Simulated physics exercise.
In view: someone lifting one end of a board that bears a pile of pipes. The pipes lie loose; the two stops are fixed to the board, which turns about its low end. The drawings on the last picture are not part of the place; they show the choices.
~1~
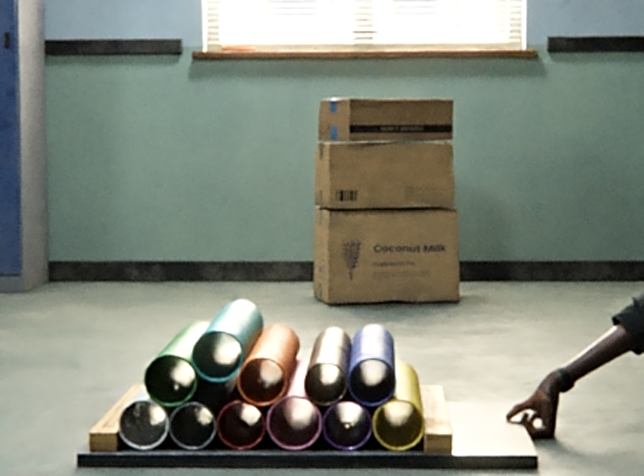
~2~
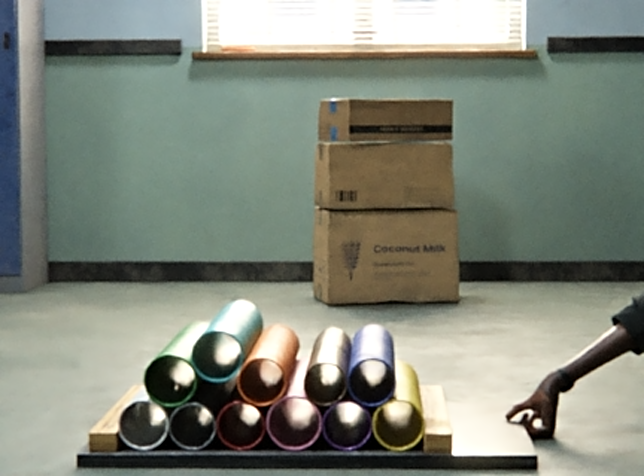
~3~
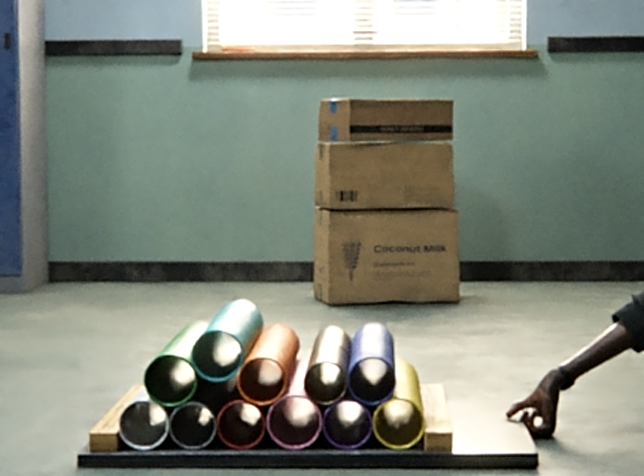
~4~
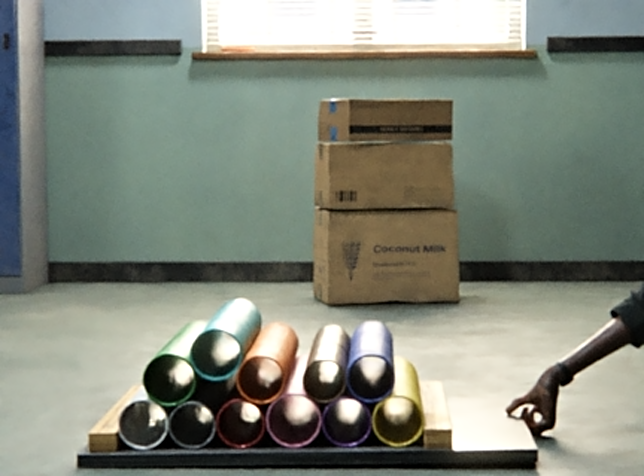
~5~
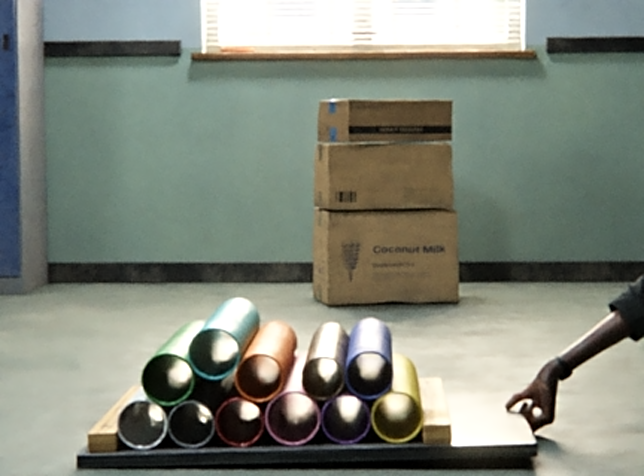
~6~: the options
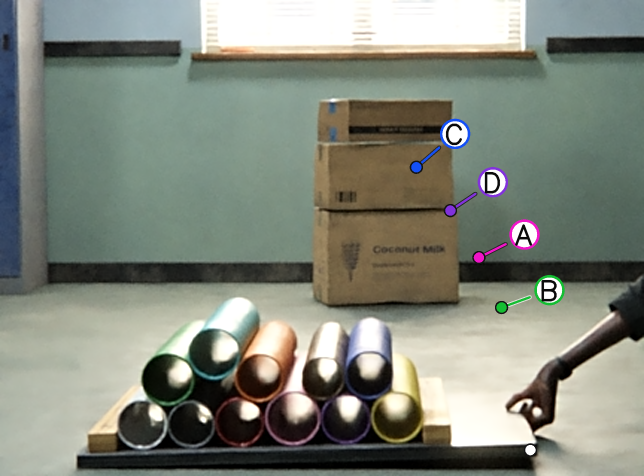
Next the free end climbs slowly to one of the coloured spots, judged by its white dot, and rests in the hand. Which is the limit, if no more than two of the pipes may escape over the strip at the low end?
Lift it to B and no more.
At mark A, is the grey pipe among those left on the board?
Yes.
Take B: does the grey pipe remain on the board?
The grey pipe: Yes.
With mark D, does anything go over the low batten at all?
Yes.
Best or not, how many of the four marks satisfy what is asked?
The number is one.
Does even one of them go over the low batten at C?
Yes.
On the marked copy, A at (479, 258); B at (501, 307); C at (417, 167); D at (451, 211); the white dot at (531, 450).
With B. Early on, board at 14°.
Further on, board at 20°.
At the end, board at 20°, one over the low batten (green).
As for the rest, A three over the low batten (orange, green, turquoise); C five over the low batten; D five over the low batten.
